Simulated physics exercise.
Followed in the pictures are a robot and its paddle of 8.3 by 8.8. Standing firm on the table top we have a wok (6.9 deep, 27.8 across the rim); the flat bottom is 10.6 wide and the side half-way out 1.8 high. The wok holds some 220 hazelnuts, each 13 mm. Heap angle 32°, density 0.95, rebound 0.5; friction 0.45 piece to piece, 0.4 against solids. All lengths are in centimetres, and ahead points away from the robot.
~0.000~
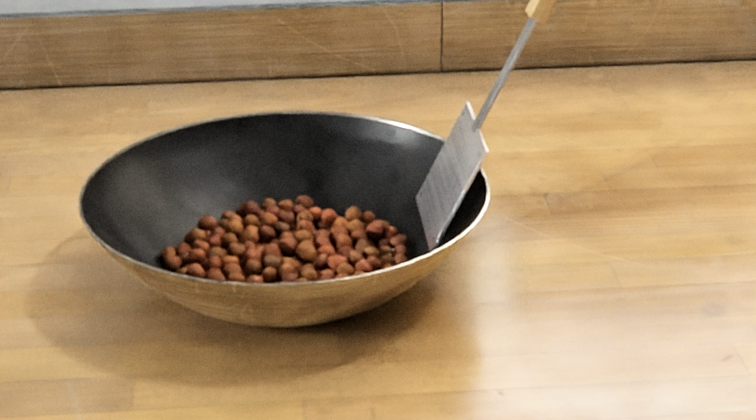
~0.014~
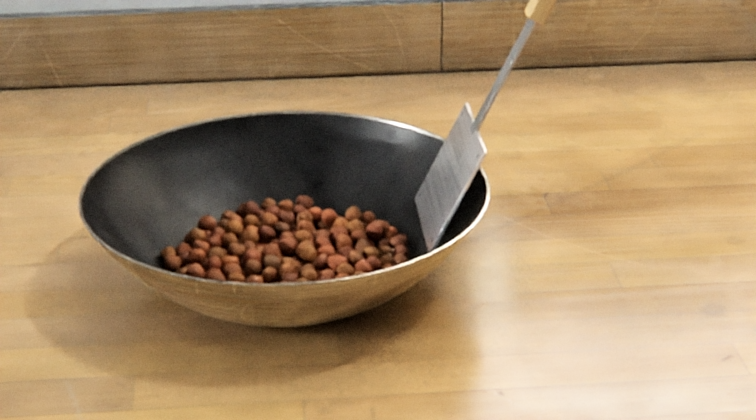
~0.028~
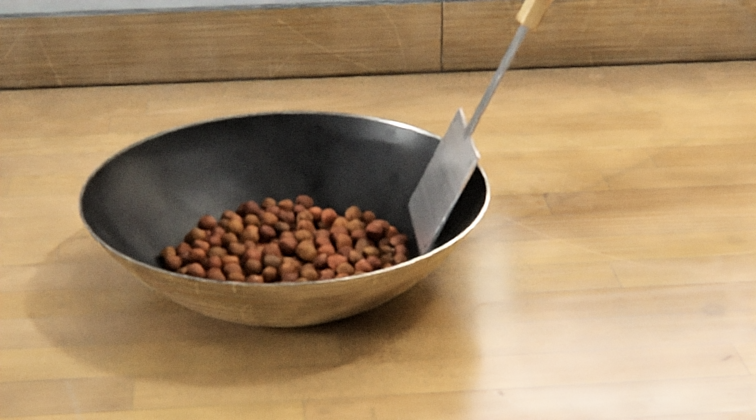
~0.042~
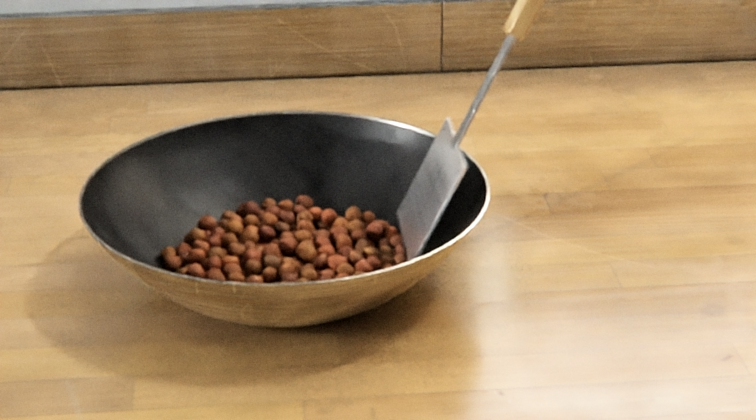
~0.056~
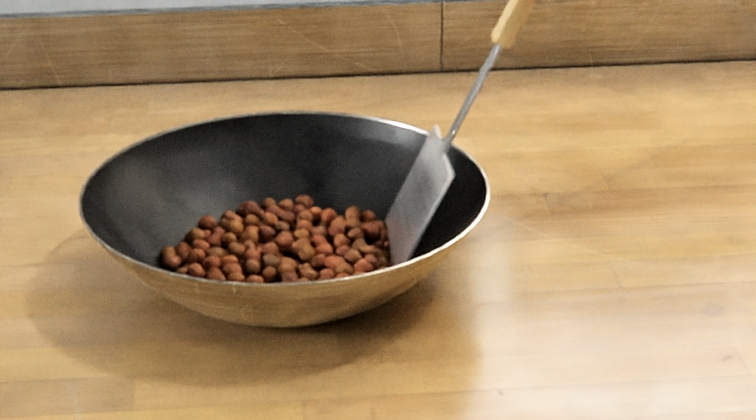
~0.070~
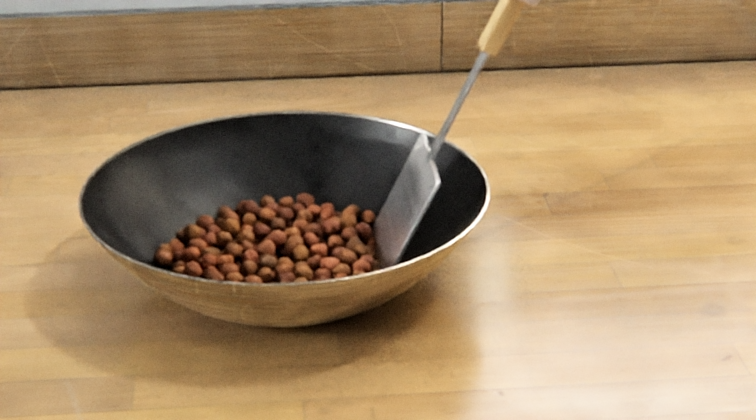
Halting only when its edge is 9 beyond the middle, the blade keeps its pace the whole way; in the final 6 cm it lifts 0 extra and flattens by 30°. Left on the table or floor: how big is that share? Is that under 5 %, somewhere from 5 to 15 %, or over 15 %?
It is from 5 to 15 %.
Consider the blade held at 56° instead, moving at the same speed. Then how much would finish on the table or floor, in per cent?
In that case around 10 per cent.
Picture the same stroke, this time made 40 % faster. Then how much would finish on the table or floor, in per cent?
The share on the table or floor would be about 15 percent.
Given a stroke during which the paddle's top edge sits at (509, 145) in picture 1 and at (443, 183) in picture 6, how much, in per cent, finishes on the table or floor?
It works out to about 20 %, more or less.
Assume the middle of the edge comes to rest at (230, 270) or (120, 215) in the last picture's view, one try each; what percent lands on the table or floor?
0 % and 35 %.
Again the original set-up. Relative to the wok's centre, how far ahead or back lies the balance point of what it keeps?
The kept load is shifted forward by about 5.0 cm.
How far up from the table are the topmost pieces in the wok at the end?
Roughly 8.0 cm.
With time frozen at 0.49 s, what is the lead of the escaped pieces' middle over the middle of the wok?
About 16 cm.
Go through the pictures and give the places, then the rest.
In the first frame, the paddle top edge at (477, 125), sloping 64°; upper third of the load around (286, 255), from x 170 to 400, top at y 205; 215 in the wok.
In the second frame, the paddle top edge at (476, 126), sloping 64°; upper third of the load around (286, 255), from x 170 to 400, top at y 205.
In the third frame, the paddle top edge at (469, 132), sloping 64°; upper third of the load around (286, 255), from x 170 to 400, top at y 205.
In the fourth frame, the paddle top edge at (457, 141), sloping 64°; upper third of the load around (286, 255), from x 170 to 400, top at y 205.
In the fifth frame, the paddle top edge at (444, 150), sloping 64°; upper third of the load around (290, 253), from x 170 to 395, top at y 205.
In the sixth frame, the paddle top edge at (431, 157), sloping 64°; upper third of the load around (284, 252), from x 165 to 395, top at y 200; 215 in the wok.
After 0.16 s, sloping 64°, highest piece 6 above the table; 215 in the wok.
After 0.25 s, sloping 55°, highest piece 7 above the table; 215 in the wok.
After 0.49 s, sloping 34°, highest piece 8 above the table; 199 in the wok, 14 on the table or floor, 2 on the blade or in flight.
After 1.54 s, sloping 34°, highest piece 8 above the table; 198 in the wok, 17 on the table or floor.
In the end, 198 in the wok, 17 on the table or floor. That is 8 % on the table or floor.
